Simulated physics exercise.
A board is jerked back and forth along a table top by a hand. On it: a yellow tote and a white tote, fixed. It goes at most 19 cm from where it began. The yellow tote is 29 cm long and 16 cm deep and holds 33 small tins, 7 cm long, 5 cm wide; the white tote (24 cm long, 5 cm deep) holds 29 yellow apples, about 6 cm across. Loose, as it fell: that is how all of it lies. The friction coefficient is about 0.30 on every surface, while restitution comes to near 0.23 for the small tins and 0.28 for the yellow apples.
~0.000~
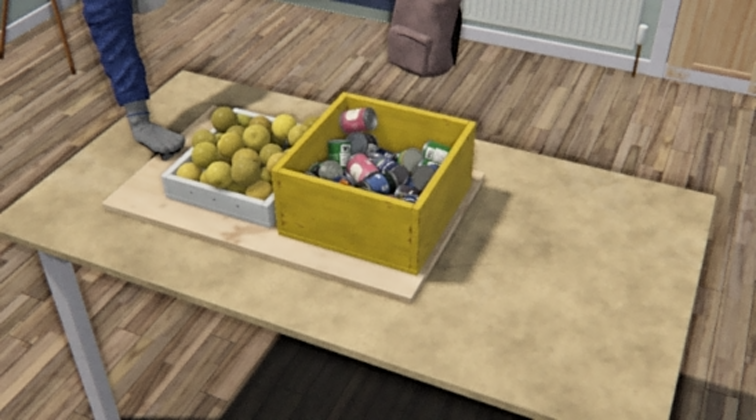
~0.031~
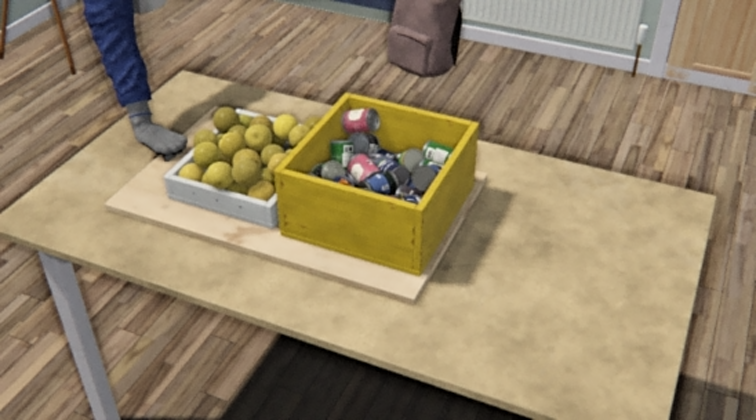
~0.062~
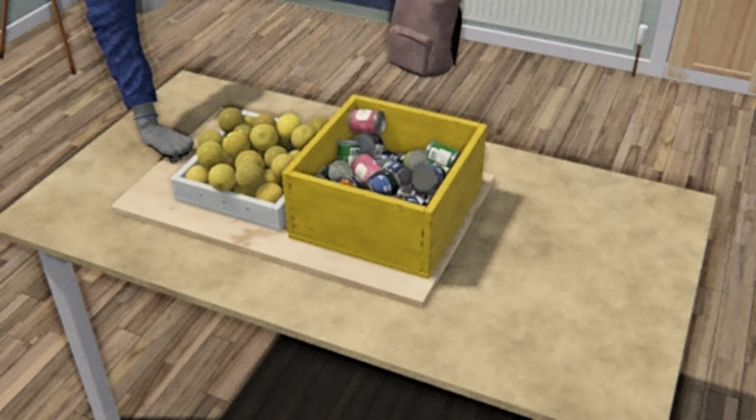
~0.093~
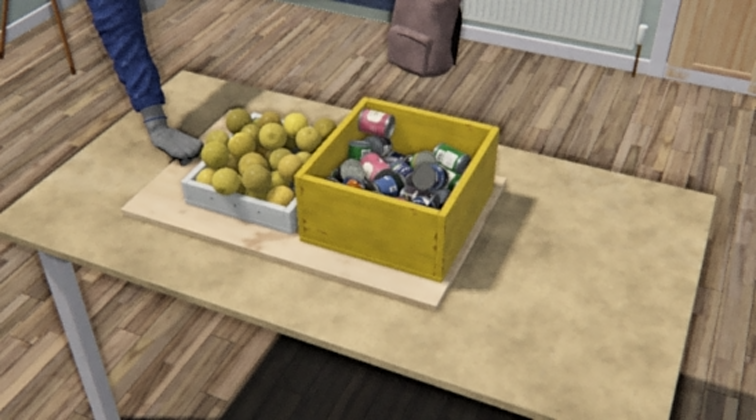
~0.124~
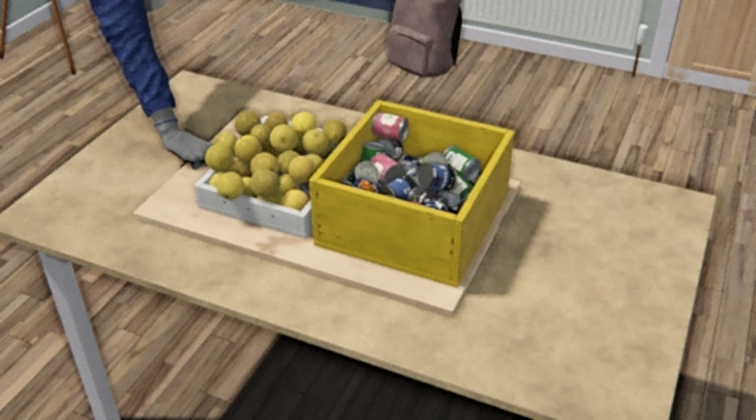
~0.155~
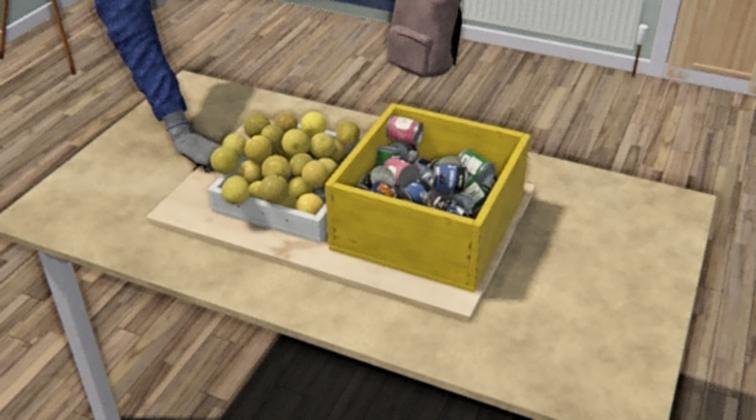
A gloved hand slid a board carrying a yellow box of small tins and a white tray of yellow fruit a short way rightward across a table, and the piled fruit shifted about in its tray.
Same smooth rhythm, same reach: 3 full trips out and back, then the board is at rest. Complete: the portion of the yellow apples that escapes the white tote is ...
More than one sixth.
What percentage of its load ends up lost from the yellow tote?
Yellow tote, 0 in a hundred gone.
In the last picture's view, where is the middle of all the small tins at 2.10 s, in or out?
Middle: About (366, 188) px.
After 0.47 s, the yellow tote has all 33 and the white tote is down by 5 of 29.
After 0.85 s, the yellow tote has all 33 and the white tote is down by 13 of 29.
After 1.40 s, the yellow tote has all 33 and the white tote is down by 14 of 29.
When it is over (at 2.10 s), the yellow tote has all 33 and the white tote is down by 14 of 29. Asked share, 14 of 29, 48 per cent.
